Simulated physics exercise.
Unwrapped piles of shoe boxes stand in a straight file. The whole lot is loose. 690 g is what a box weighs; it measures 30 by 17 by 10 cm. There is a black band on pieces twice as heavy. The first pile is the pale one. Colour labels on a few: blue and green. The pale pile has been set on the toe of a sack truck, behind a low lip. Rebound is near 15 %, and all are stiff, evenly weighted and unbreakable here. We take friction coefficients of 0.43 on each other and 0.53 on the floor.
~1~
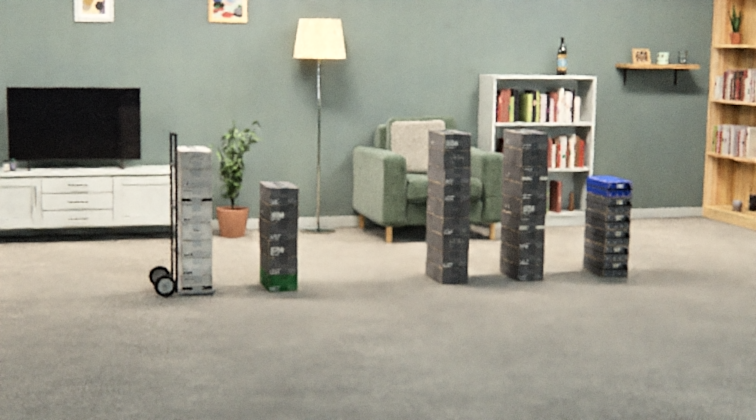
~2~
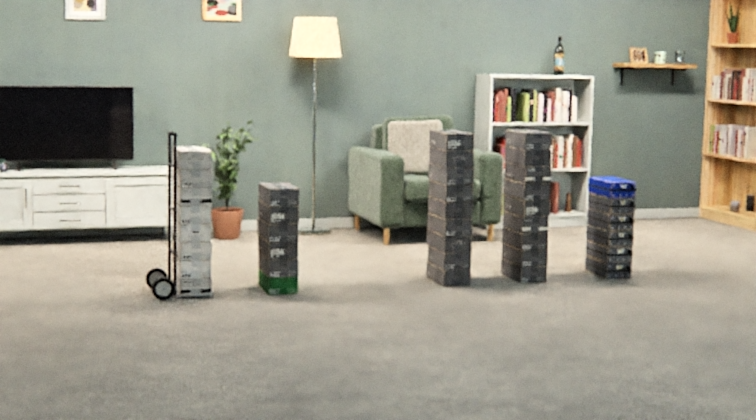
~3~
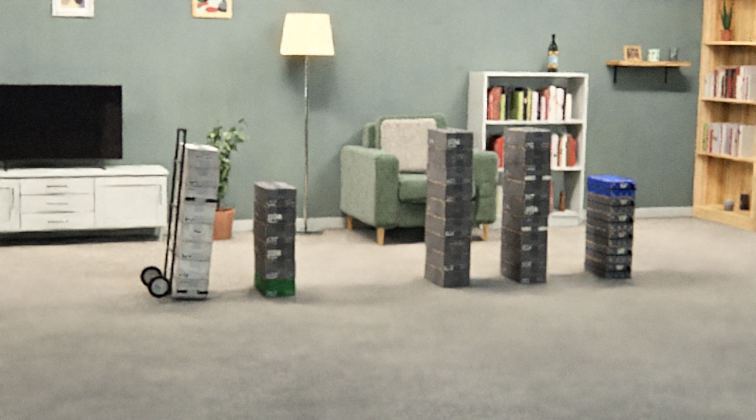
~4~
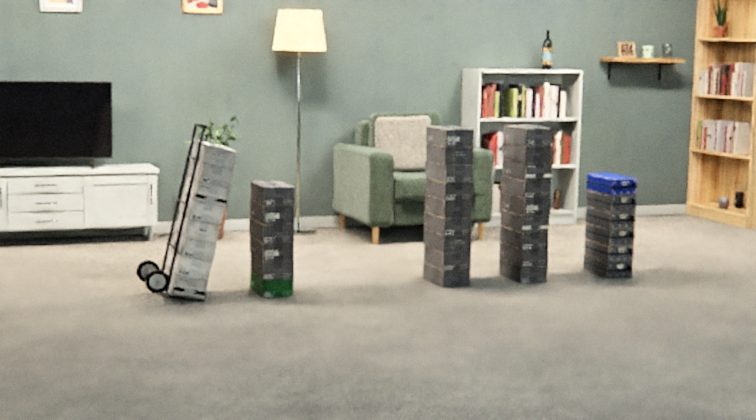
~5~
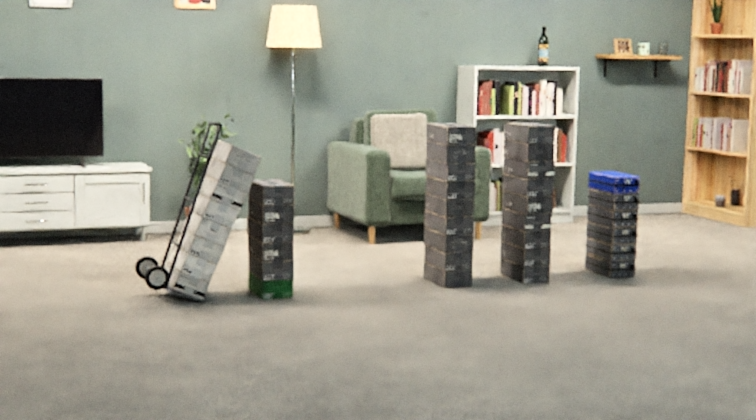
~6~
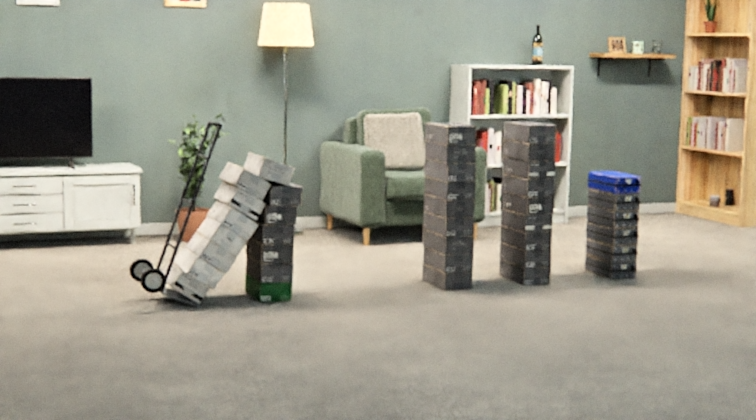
A pale stack of boxes on a sack truck tilted steadily to the right along with the truck, then slid apart and leaned against the dark stack with the green bottom box, shifting its upper boxes.
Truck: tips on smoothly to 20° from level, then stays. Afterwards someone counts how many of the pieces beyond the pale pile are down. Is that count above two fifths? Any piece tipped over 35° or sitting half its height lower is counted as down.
No, it is below two fifths.
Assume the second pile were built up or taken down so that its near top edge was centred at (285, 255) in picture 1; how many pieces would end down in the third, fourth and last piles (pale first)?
Third 0, fourth 0, last 0.
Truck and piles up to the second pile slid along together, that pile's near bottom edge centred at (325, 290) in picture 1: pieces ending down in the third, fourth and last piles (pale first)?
Third 0, fourth 0, last 0.
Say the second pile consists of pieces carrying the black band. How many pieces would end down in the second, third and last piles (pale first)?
Then the second pile would have 0 down, the third 0, and the last 0.
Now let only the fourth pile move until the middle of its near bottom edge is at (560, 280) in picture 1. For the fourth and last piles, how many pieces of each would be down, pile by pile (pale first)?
In that case the fourth pile would have 0 down and the last 0.
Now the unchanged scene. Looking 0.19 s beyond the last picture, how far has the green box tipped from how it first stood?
Close to 10° of tilt compared with the start.
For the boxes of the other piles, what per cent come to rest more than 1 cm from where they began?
The shifted ones make up 25 per cent.
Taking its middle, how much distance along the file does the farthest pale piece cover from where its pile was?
Distance along: Near 140 cm.
Then, 0.19 s later than the last frame, 8 of the pale pile down; none of the 30 other boxes down, 6 disturbed; green box tilted 10°.
Then, 0.43 s later than the last frame, 8 of the pale pile down; 1 of the 30 other boxes down; green box tilted 32°.
Then, 0.71 s later than the last frame, 8 of the pale pile down; 6 of the 30 other boxes down; green box tilted 49°.
When it is over, 8 of the pale pile down; 6 of the 30 other boxes down; green box tilted 50°; blue box unmoved. That is 20 per cent. In pixels of the last frame, middles, green box near (281, 278), blue box near (614, 182).
